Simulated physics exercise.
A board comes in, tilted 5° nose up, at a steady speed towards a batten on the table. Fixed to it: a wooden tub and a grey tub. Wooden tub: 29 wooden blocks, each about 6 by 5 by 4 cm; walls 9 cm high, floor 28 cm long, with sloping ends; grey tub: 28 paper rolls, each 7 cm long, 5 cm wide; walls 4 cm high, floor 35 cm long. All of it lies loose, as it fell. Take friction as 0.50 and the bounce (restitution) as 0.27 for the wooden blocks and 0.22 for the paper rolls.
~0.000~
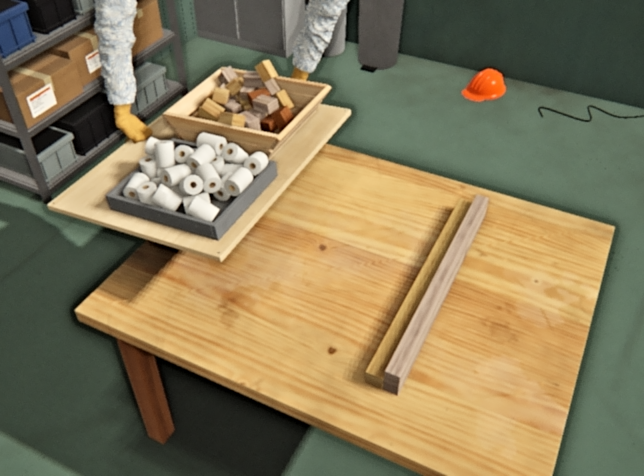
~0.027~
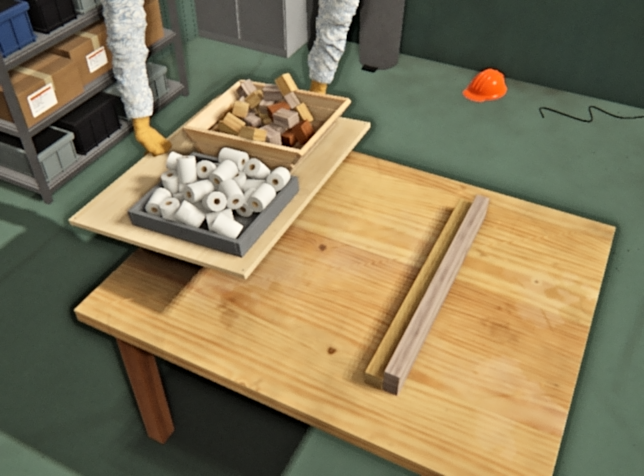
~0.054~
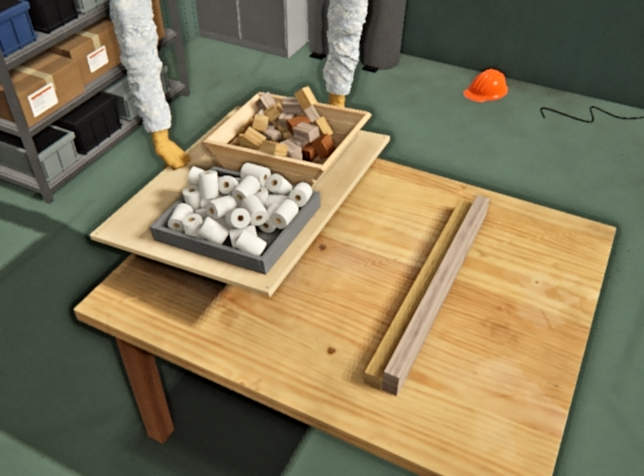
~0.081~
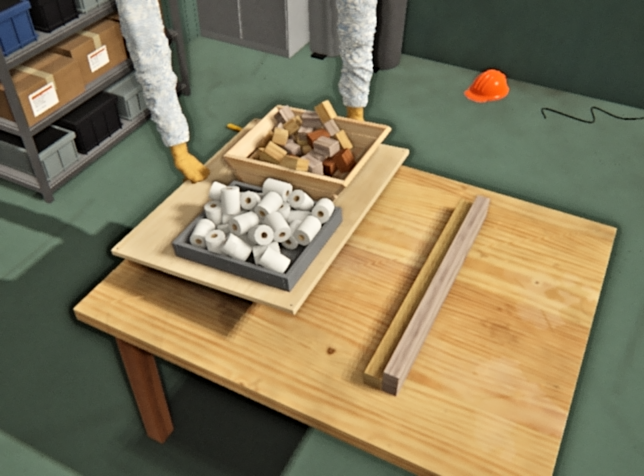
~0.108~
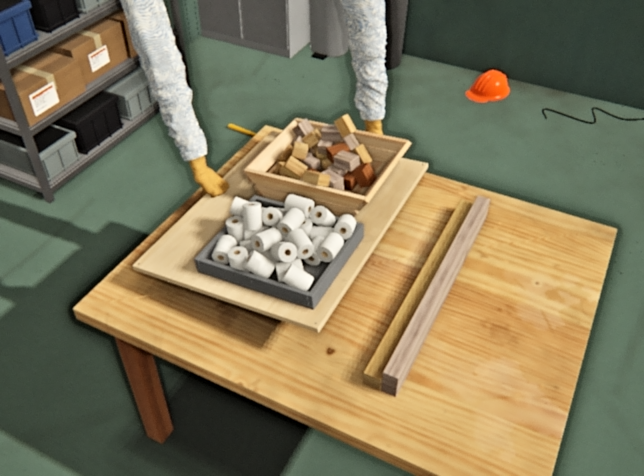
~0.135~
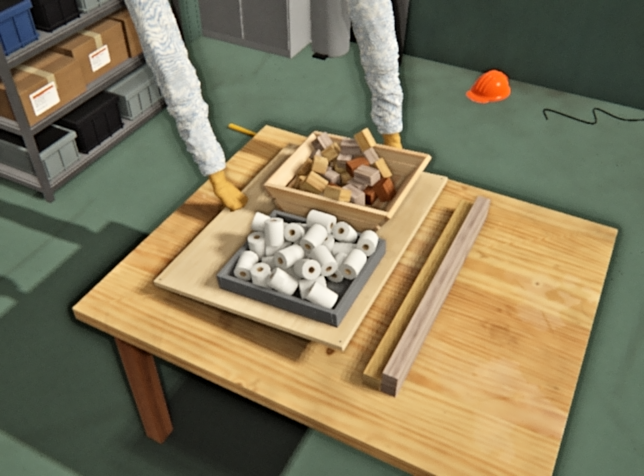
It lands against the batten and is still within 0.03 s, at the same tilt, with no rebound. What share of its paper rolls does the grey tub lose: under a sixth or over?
Out of the grey tub go more than one in six of the paper rolls.
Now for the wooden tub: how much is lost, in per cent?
About: Wooden tub 5 per cent.
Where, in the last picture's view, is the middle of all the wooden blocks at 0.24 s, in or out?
Around (397, 209).
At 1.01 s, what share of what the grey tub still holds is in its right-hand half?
About 60 per cent.
After 0.16 s, it lands.
After 0.24 s, 0 of 29 out of the wooden tub and 1 of 28 out of the grey tub.
After 0.36 s, 2 of 29 out of the wooden tub and 6 of 28 out of the grey tub.
After 0.58 s, 2 of 29 out of the wooden tub and 7 of 28 out of the grey tub.
Final count (at 1.01 s), 2 of 29 out of the wooden tub and 7 of 28 out of the grey tub. Asked share, 7 of 28, 25 per cent.
